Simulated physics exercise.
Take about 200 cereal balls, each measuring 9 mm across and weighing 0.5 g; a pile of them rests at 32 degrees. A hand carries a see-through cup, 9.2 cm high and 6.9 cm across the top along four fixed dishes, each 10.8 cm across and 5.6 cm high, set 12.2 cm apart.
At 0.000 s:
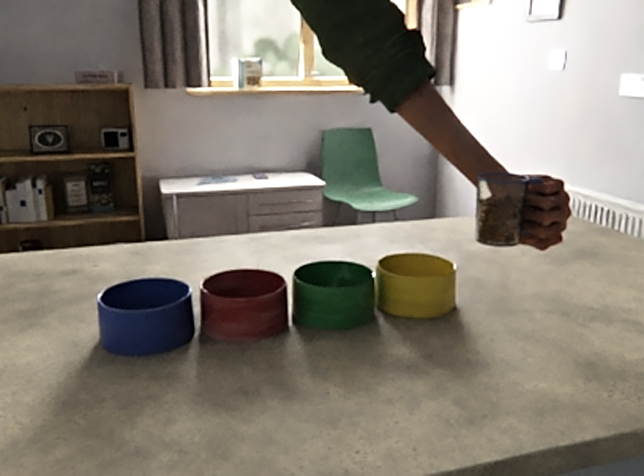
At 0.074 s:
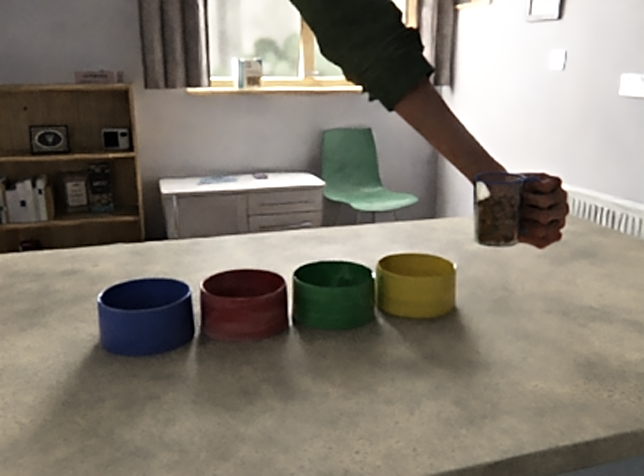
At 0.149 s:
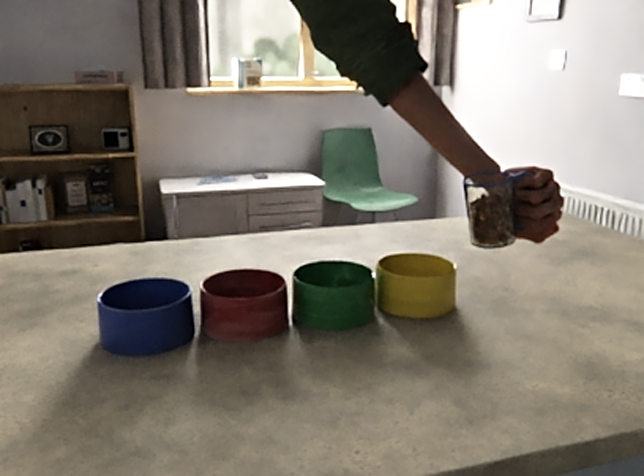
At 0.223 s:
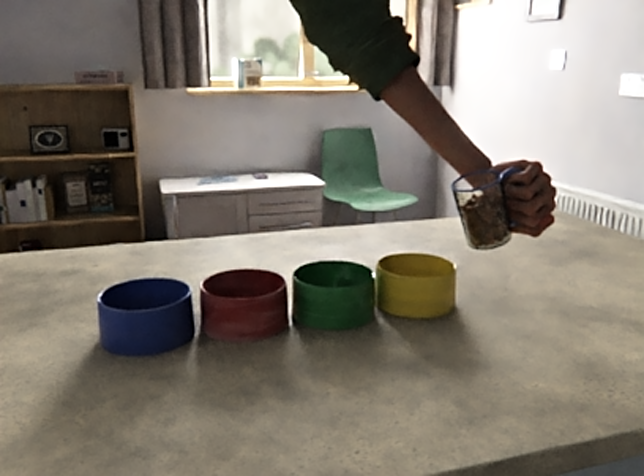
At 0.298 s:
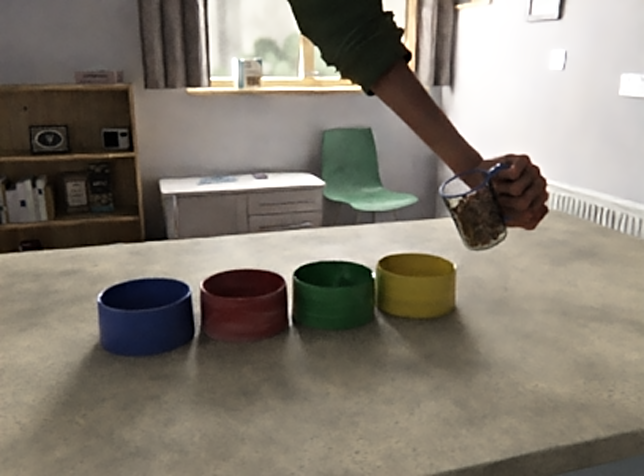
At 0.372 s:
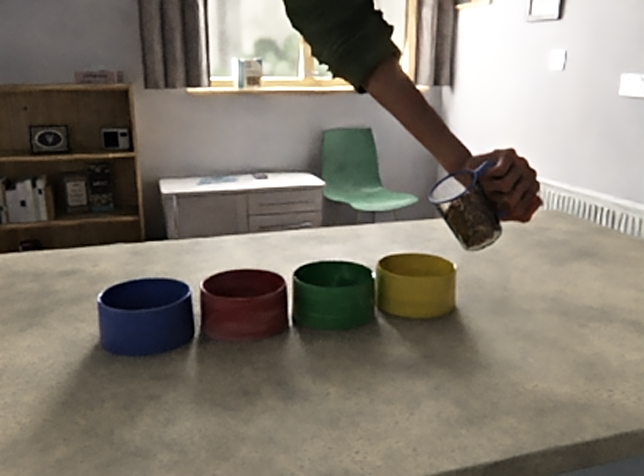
A hand reaching in from the top, its arm in a dark green sleeve, holds a clear cup of small brown pieces upright, then shifts it a short way left while tilting it steadily leftward. Blue, red, green and yellow dishes sit still in a row, left to right, on a grey speckled tabletop. The fixed, slightly raised view shows a room with a bookshelf, white cabinet, green chair and curtained window behind.
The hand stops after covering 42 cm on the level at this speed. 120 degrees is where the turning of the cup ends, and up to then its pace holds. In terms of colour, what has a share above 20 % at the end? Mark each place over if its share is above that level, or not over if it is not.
Red: Not over, blue: Not over, green: Over, yellow: Not over, counter: Not over.
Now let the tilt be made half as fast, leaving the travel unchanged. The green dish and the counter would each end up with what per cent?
In that case the green dish gets 0 and the counter gets 10.
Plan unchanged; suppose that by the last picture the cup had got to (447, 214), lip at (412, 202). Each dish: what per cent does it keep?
Red 70, blue 20, green 0, yellow 0.
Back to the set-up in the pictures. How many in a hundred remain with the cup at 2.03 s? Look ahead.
I'd estimate some 0 per cent of the load.
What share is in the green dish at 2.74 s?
I'd say close to 95 per cent at that point.
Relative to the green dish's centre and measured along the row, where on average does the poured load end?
It ends up close to 2 cm toward the picture's left edge.
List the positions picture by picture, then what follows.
Cup at (500, 209), tilt 0 degrees, lip at (482, 179), moved 0.0 cm; middle of the pieces at (499, 217); yellow dish at (416, 265); green dish at (334, 274); red dish at (244, 283); blue dish at (145, 294), in the first picture.
Cup at (498, 210), tilt 3 degrees, lip at (478, 180), moved 0.4 cm; middle of the pieces at (497, 217), in the second picture.
Cup at (491, 210), tilt 10 degrees, lip at (467, 185), moved 1.5 cm; middle of the pieces at (491, 217), in the third picture.
Cup at (483, 211), tilt 18 degrees, lip at (455, 190), moved 2.8 cm; middle of the pieces at (485, 218), in the fourth picture.
Cup at (475, 211), tilt 27 degrees, lip at (444, 196), moved 4.0 cm; middle of the pieces at (478, 218), in the fifth picture.
Cup at (467, 212), tilt 35 degrees, lip at (433, 202), moved 5.3 cm; middle of the pieces at (471, 218); yellow dish at (416, 265); green dish at (334, 274); red dish at (244, 283); blue dish at (145, 294). Its pace works out near 110 degrees a second; the hand travels 17 cm a second, in the sixth picture.
After 1.37 s, tilt 120 degrees; cup holds 20 %, green 80 %.
After 2.03 s, tilt 120 degrees; cup holds 0 %, green 95 %.
After 2.74 s, tilt 120 degrees; cup holds 0 %, green 95 %.
By 3.0 s all is still; red 0 %, blue 0 %, green 95 %, yellow 0 %, counter 5 %.
